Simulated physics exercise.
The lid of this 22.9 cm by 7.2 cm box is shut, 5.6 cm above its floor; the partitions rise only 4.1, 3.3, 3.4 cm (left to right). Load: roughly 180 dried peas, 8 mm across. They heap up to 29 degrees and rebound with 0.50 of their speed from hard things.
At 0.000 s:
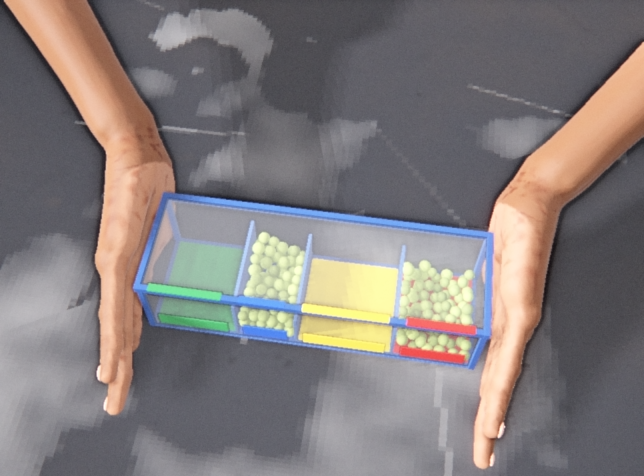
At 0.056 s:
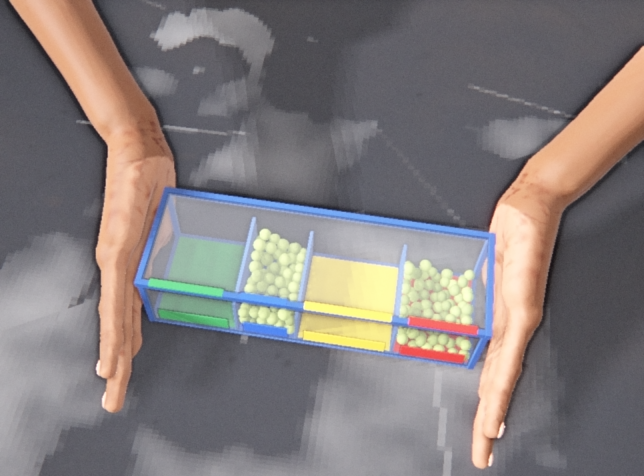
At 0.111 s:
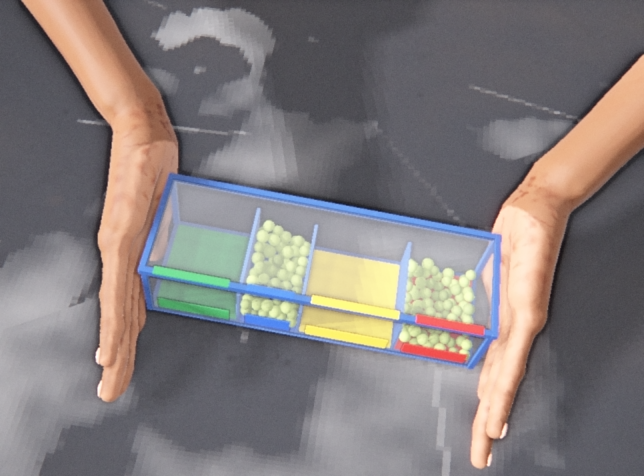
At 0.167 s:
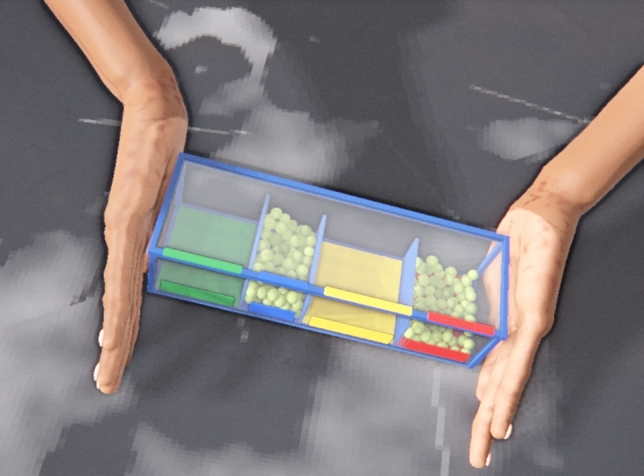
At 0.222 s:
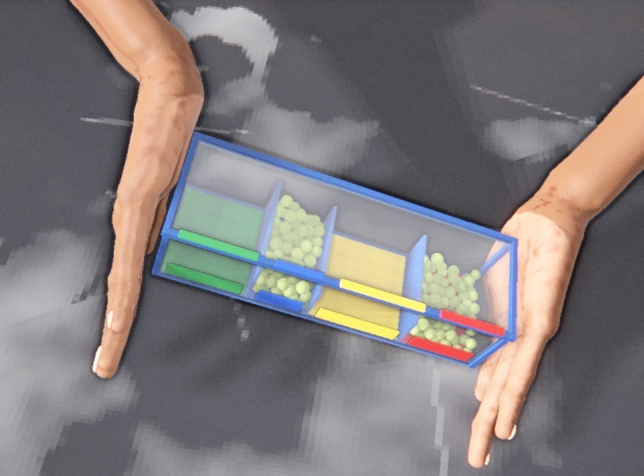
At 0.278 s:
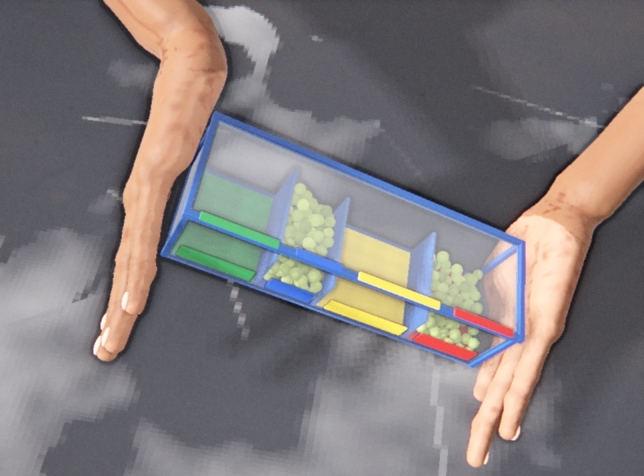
At first, two hands hold a clear, blue-edged box nearly level between them, with small pale green balls in the blue and red sections and none in the green and yellow ones. Then the left hand rises, lifting the green end, and the box tilts steadily down toward the right.
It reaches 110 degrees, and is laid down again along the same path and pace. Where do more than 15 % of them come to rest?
Red compartment: Yes; blue compartment: No; green compartment: No; yellow compartment: No.
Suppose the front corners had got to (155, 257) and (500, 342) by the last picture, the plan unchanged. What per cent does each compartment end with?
Red 95; blue 0; green 0; yellow 5.
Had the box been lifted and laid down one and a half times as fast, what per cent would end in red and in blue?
Red 95; blue 0.
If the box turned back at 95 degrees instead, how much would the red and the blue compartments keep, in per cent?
In that case red 80; blue 10.
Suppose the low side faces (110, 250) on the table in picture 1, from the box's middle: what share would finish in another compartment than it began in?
About 65 per cent.
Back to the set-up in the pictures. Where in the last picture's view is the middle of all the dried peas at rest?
Around (443, 304).
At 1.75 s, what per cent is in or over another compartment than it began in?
Some 55 per cent.
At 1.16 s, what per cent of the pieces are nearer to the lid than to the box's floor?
Roughly 80 per cent.
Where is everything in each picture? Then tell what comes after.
The first picture shows box tilt 0 degrees, front corners at (141, 286) and (484, 331); red 45 %, blue 55 %.
The second picture shows box tilt 1 degrees, front corners at (142, 281) and (486, 331).
The third picture shows box tilt 6 degrees, front corners at (146, 268) and (491, 332), lowest corner right back.
The fourth picture shows box tilt 12 degrees, front corners at (155, 249) and (500, 333), lowest corner right back.
The fifth picture shows box tilt 18 degrees, front corners at (170, 230) and (509, 334), lowest corner right back.
The sixth picture shows box tilt 24 degrees, front corners at (190, 211) and (518, 335), lowest corner right back; red 45 %, blue 55 %. The box's pace is about 110 degrees a second.
After 1.16 s, tilt 109 degrees; red 60 %, blue 15 %, yellow 25 %.
After 1.75 s, tilt 47 degrees; red 100 %.
After 2.39 s, tilt 0 degrees; red 100 %.
In the end, at 3.0 s, red 100 %, blue 0 %, green 0 %, yellow 0 %.
